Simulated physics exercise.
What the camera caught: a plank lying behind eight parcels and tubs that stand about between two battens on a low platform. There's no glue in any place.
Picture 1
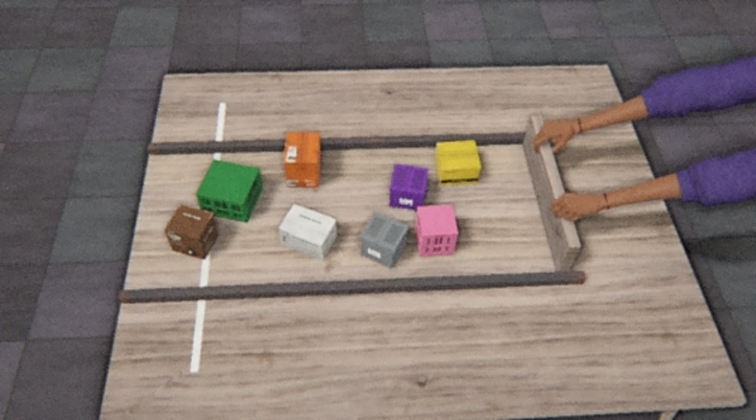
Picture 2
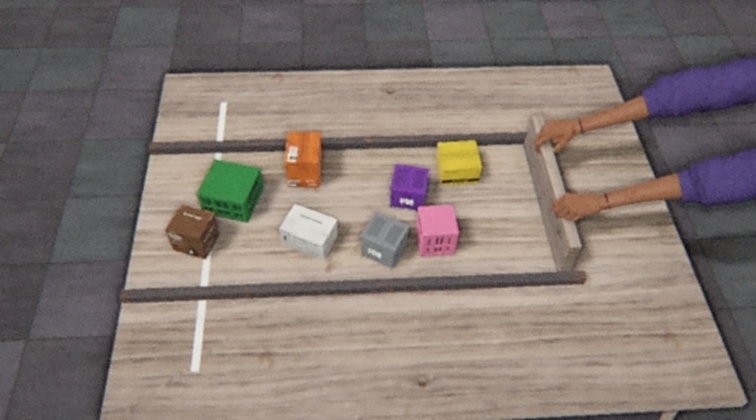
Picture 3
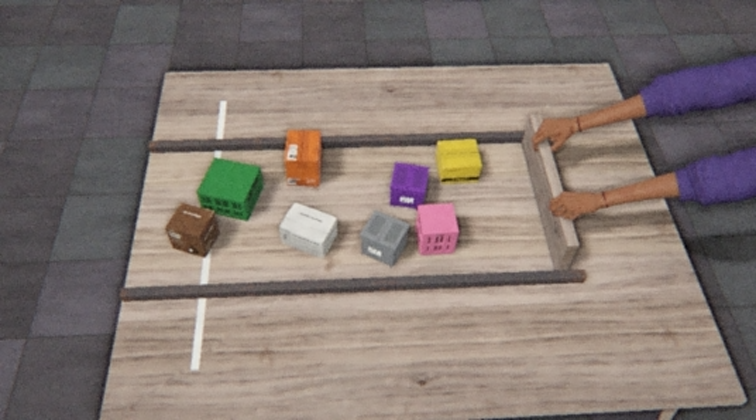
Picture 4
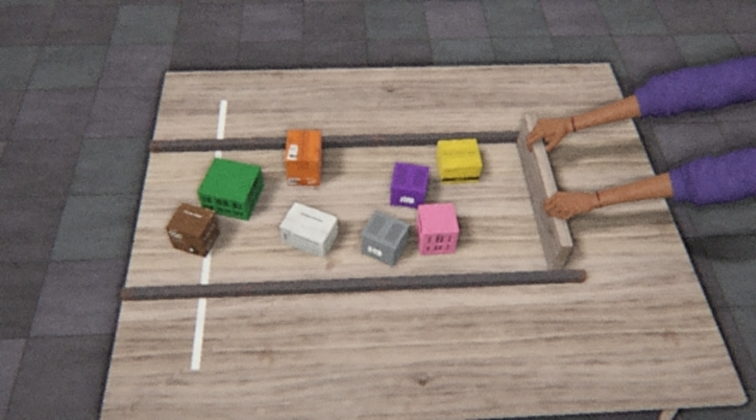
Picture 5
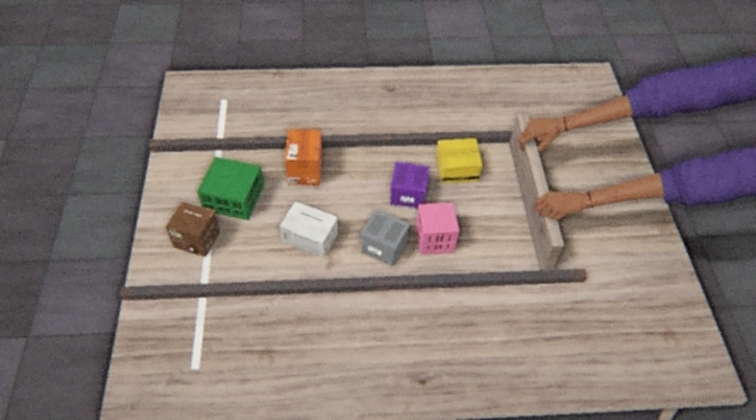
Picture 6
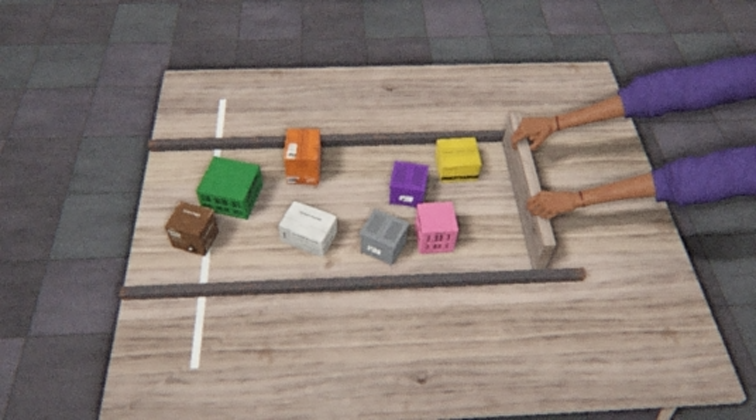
On a low wooden platform, two hands slide a plank slightly left toward eight still containers.
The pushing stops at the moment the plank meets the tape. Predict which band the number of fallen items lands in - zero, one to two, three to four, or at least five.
Only one or two are pushed off.
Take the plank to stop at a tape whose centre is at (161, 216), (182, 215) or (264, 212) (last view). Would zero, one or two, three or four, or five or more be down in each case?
Taking the places in the order asked: At least five, then 5 or more, then none.
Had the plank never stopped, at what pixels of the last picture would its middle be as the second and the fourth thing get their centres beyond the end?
The first puts it near (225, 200), the next near (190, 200).
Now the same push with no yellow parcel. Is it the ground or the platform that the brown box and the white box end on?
I'd say the brown box goes off and the white box holds its spot.
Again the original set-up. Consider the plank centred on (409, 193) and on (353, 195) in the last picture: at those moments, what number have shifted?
The number moved is 4 and then 6.
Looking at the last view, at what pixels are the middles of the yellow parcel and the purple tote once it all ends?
Final positions - yellow parcel around (194, 162), purple tote around (192, 195).
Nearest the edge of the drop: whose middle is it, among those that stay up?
Orange parcel.
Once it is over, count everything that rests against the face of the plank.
The count in contact is 3.
A little later, none off yet; brown box at rest near (193, 229); green crate at rest near (231, 188); orange parcel at rest near (303, 157).
Next, none off yet; brown box at rest near (193, 229); green crate at rest near (231, 188); orange parcel shifted a little near (292, 158).
Later still, none off yet; brown box shifted a little near (178, 232); green crate shifted about its own width near (180, 192); orange parcel shifted well along near (215, 155).
When it is over, the number that fall off is one or two; down, green crate and brown box.
